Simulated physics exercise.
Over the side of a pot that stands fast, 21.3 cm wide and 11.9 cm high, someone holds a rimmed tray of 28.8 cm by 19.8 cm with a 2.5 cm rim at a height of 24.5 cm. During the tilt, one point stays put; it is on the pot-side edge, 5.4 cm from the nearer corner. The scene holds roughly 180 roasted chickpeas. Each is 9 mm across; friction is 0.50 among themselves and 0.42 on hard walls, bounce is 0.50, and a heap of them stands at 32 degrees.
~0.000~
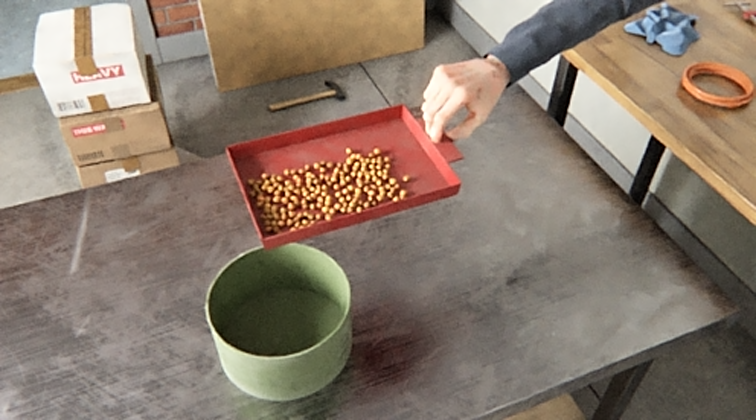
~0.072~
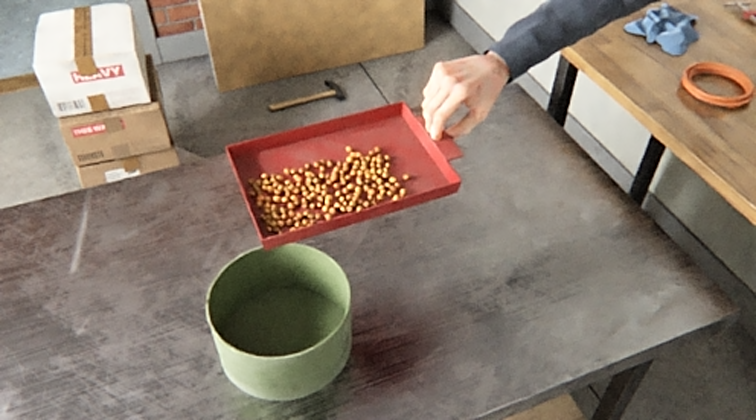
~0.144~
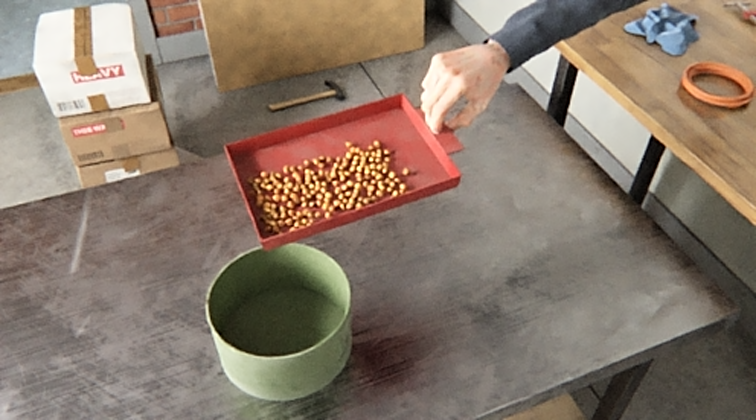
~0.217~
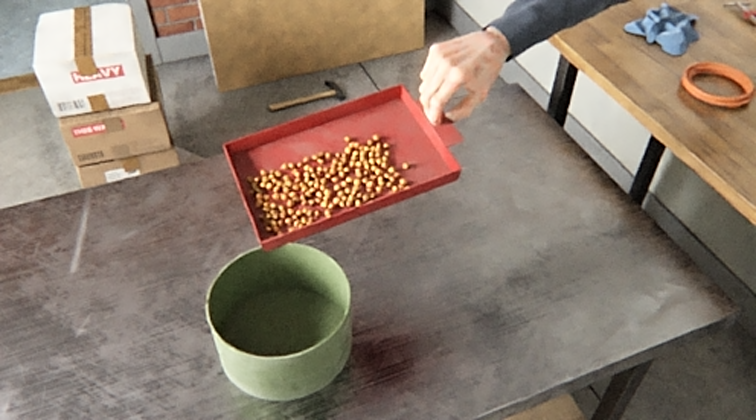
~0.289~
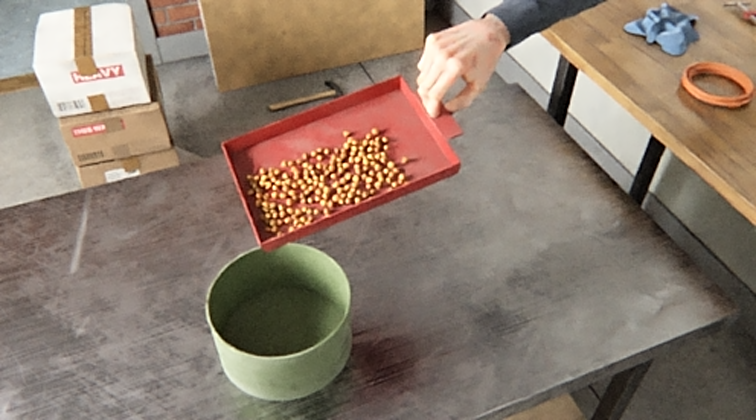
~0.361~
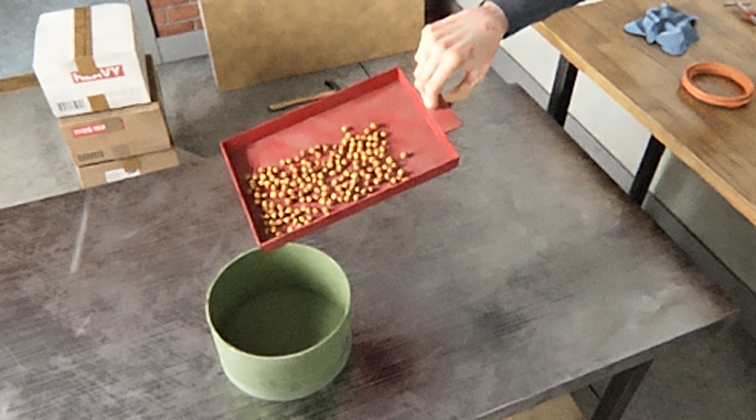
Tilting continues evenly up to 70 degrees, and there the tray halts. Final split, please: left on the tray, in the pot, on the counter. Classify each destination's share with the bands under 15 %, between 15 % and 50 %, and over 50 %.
Tray: Over 50 %; pot: Under 15 %; counter: Under 15 %.
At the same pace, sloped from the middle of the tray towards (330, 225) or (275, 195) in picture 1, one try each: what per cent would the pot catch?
That would be close to 0 per cent, then close to 0 per cent.
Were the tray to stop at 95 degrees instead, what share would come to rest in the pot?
That would give about 95 per cent.
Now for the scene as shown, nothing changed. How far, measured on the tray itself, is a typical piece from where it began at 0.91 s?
Displacement on the tray: About 5 cm.
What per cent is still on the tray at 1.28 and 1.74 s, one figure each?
In turn: 100, 100.
After 0.91 s, tilt 40 degrees; the tray holds 100 %, the pot 0 %.
Then, at 1.28 s, tilt 58 degrees; the tray holds 100 %, the pot 0 %.
After 1.74 s, tilt 70 degrees; the tray holds 100 %, the pot 0 %.
In the end, at 2.0 s, tray 100 %, pot 0 %, counter 0 %.
